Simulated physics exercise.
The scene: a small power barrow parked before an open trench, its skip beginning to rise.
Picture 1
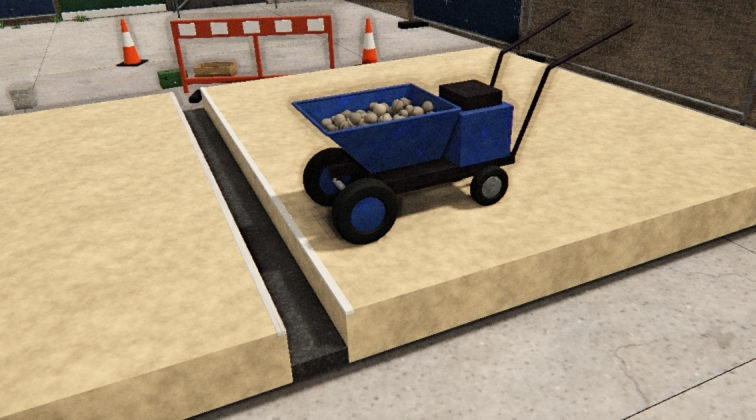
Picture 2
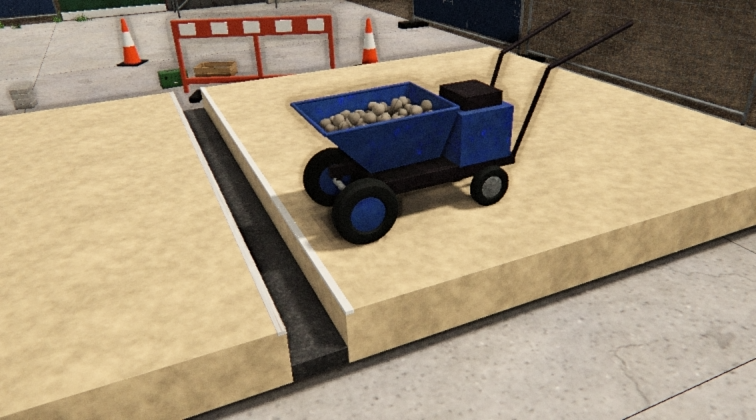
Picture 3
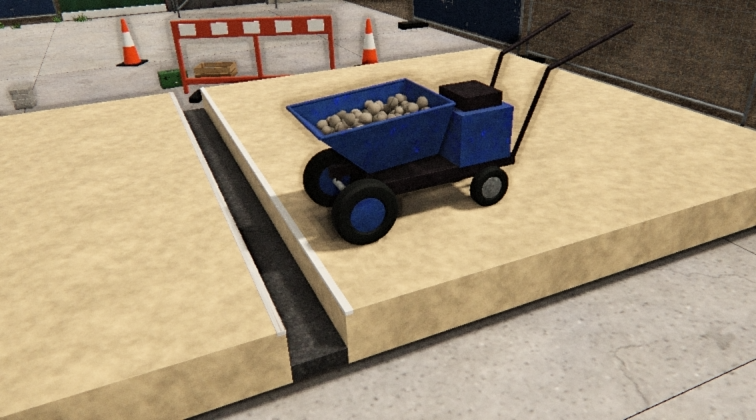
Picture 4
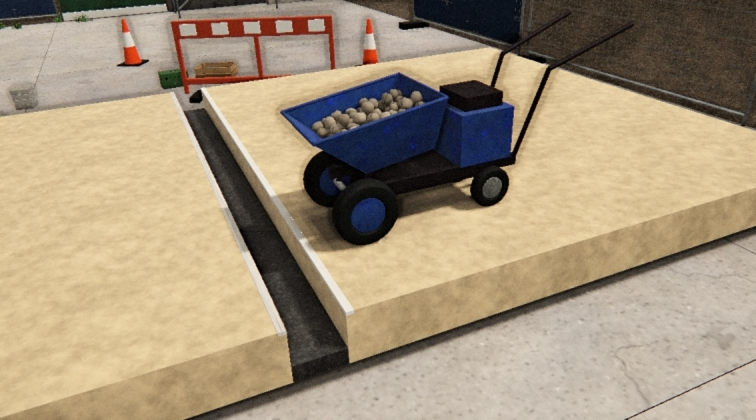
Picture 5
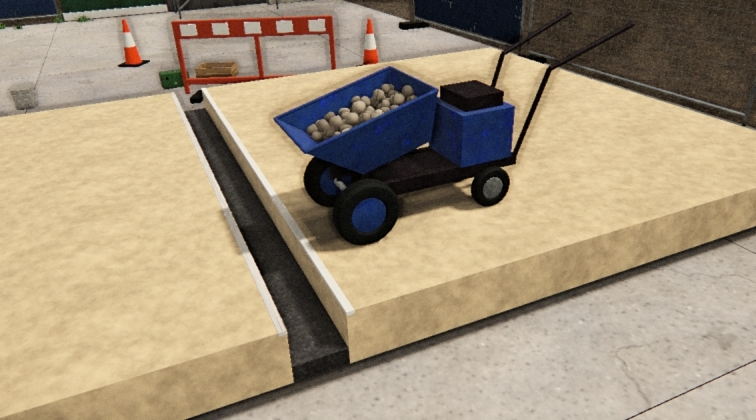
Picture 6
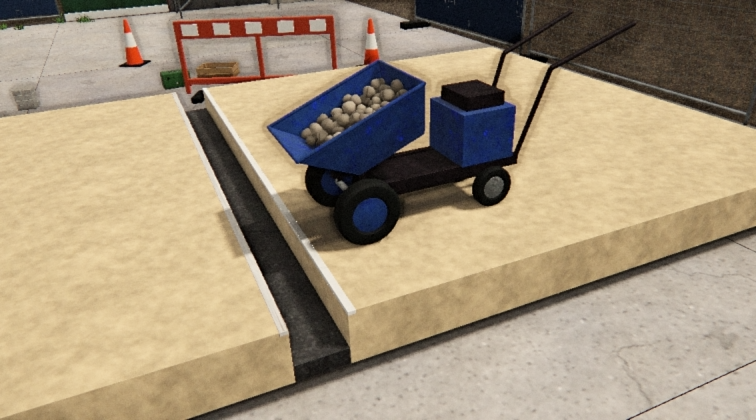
The blue skip of a small power barrow, loaded with rounded pebbles, tilts gradually forward to the left, its rear rising and its lip lowering, while the wheels stay still on a pale slab beside a dark open trench.
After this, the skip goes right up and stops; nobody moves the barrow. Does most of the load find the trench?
The trench ends with only the smaller part of it.
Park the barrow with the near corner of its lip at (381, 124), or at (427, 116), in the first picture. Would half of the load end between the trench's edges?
The first try: Most of it. The second: Under half.
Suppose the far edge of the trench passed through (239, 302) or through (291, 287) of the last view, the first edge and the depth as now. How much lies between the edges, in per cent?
The first gives 90 %, the second 0 %.
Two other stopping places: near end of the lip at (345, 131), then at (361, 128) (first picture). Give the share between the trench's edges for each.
About 80 and 100 per cent.
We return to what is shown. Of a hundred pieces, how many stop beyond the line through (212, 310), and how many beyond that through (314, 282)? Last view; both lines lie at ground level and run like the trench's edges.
The first gives 10 %, the second 80 %.
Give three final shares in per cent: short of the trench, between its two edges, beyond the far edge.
In per cent, short 0, between 30 and beyond 50.
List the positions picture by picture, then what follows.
Lip of the skip at (327, 134), level; top of the load at (386, 121), river pebbles; first edge of the trench at (327, 276); far edge at (264, 294), the trench over half as wide as the skip, and about as deep as wide, in the first frame.
Lip of the skip at (325, 135), tipped barely; top of the load at (385, 121), in the second frame.
Lip of the skip at (320, 139), tipped barely; top of the load at (381, 120), in the third frame.
Lip of the skip at (314, 144), tipped a little; top of the load at (392, 116), in the fourth frame.
Lip of the skip at (306, 152), tipped clearly; top of the load at (394, 111), in the fifth frame.
Lip of the skip at (298, 162), tipped clearly; top of the load at (385, 107); first edge of the trench at (329, 277); far edge at (267, 294), in the sixth frame.
Soon after the last picture, skip tipped steeply; all in the skip.
A little later, skip tipped right over; about two thirds in the skip; a small part in or heaped over the trench; about a quarter beyond it; a stray few falling.
Later still, skip tipped right over; about a quarter in the skip; about a quarter in or heaped over the trench; about half beyond it.
By the end, skip tipped right over; about a quarter in the skip; about a quarter in or heaped over the trench; about half beyond it.
